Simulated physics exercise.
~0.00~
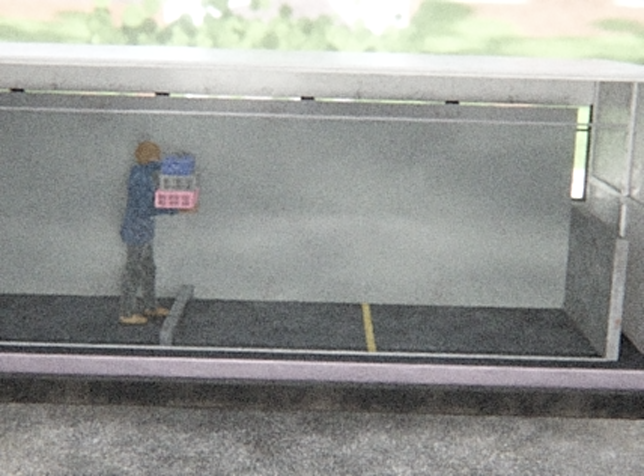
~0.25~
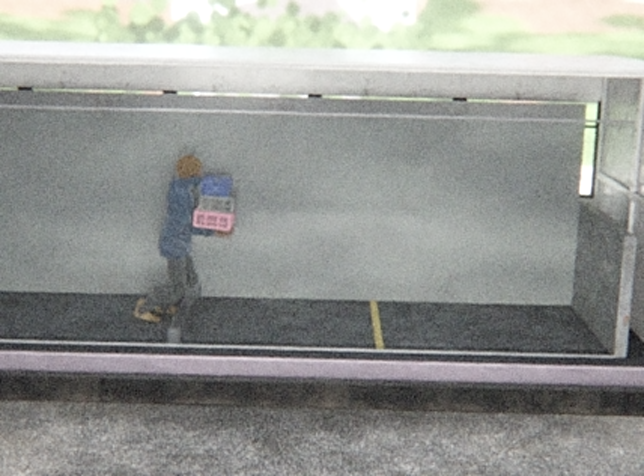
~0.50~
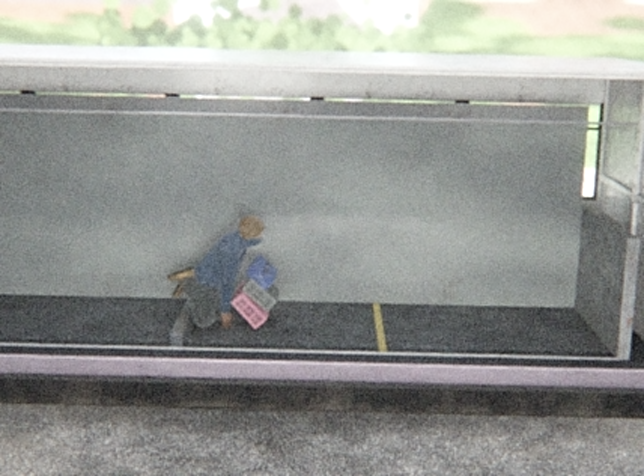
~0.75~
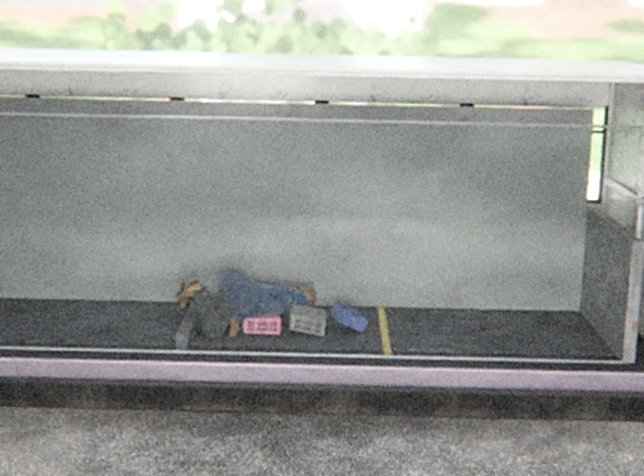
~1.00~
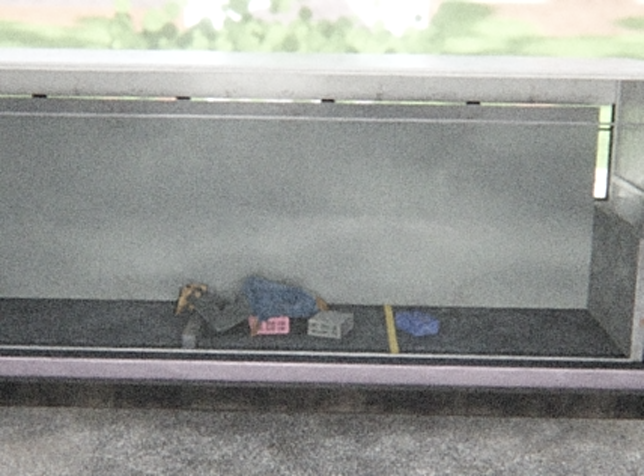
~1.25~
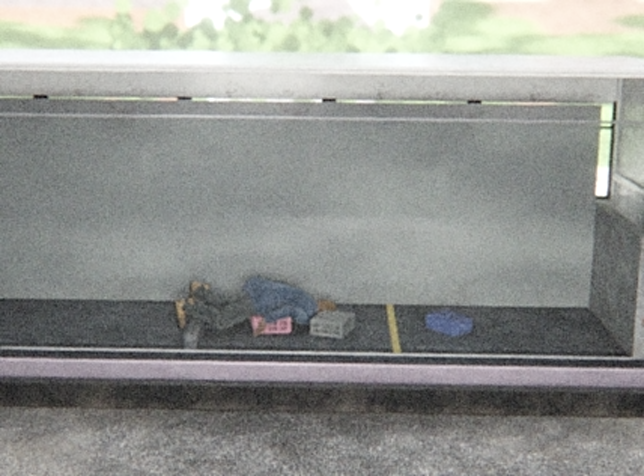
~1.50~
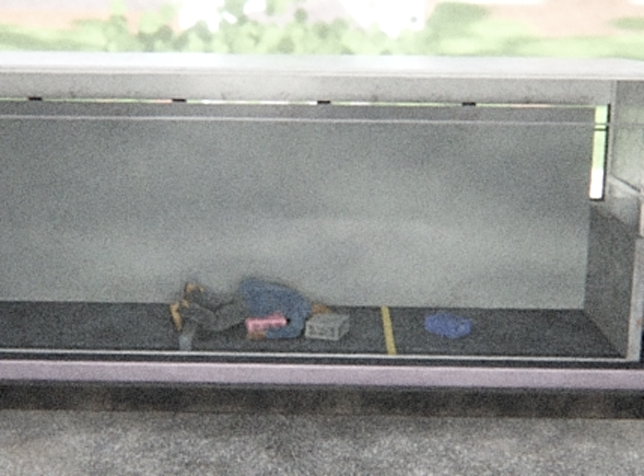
A person in a blue top carrying a stack of pink, grey and blue crates pitched forward over a low floor rail and fell flat, spilling them rightward; the blue one slid past the yellow line, while the others and the person stopped short.
